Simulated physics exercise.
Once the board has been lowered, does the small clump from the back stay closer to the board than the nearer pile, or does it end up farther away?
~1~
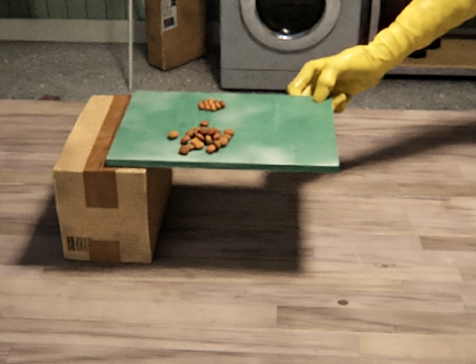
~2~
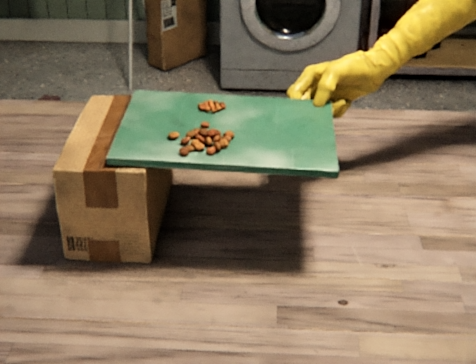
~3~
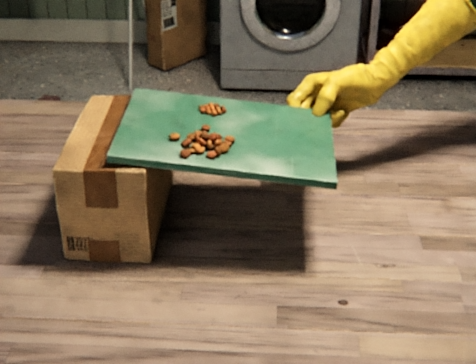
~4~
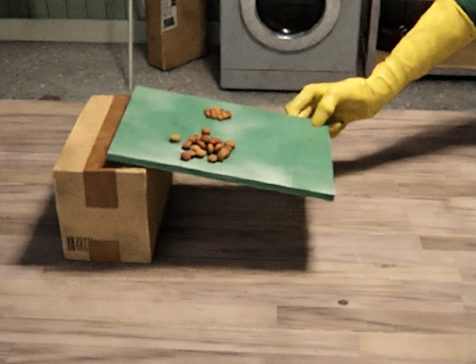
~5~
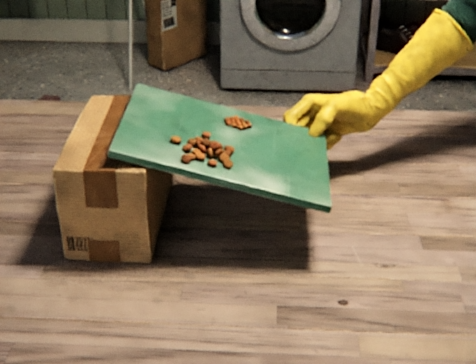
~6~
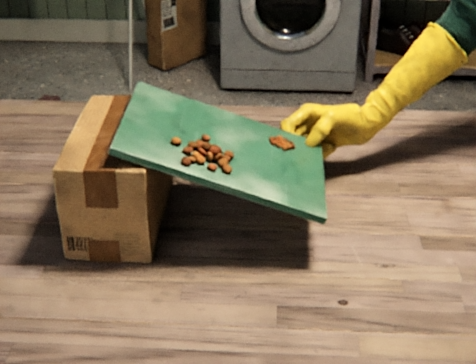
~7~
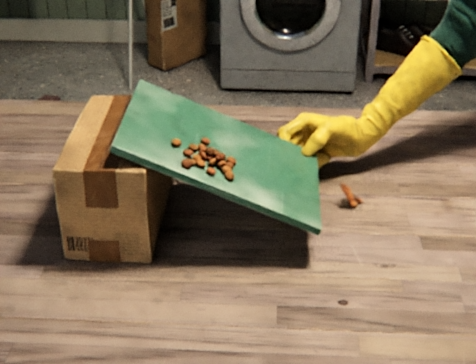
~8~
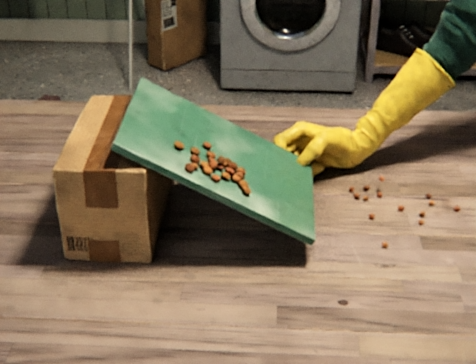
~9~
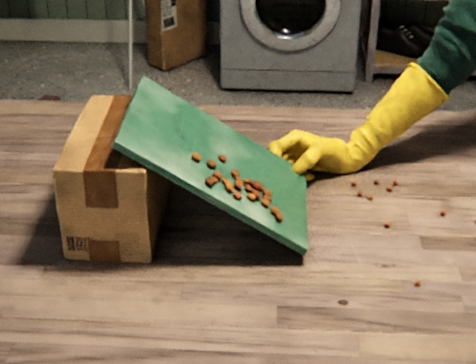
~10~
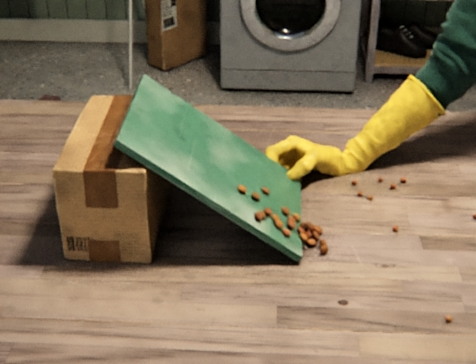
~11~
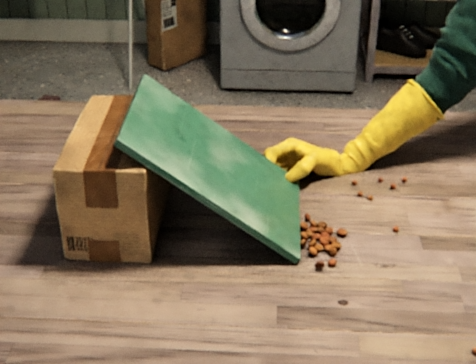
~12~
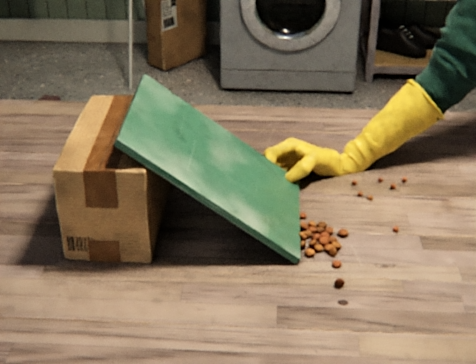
It ends up farther away. Its bits scatter across the floor to the right, while most of the nearer pile stops at the foot of the board.
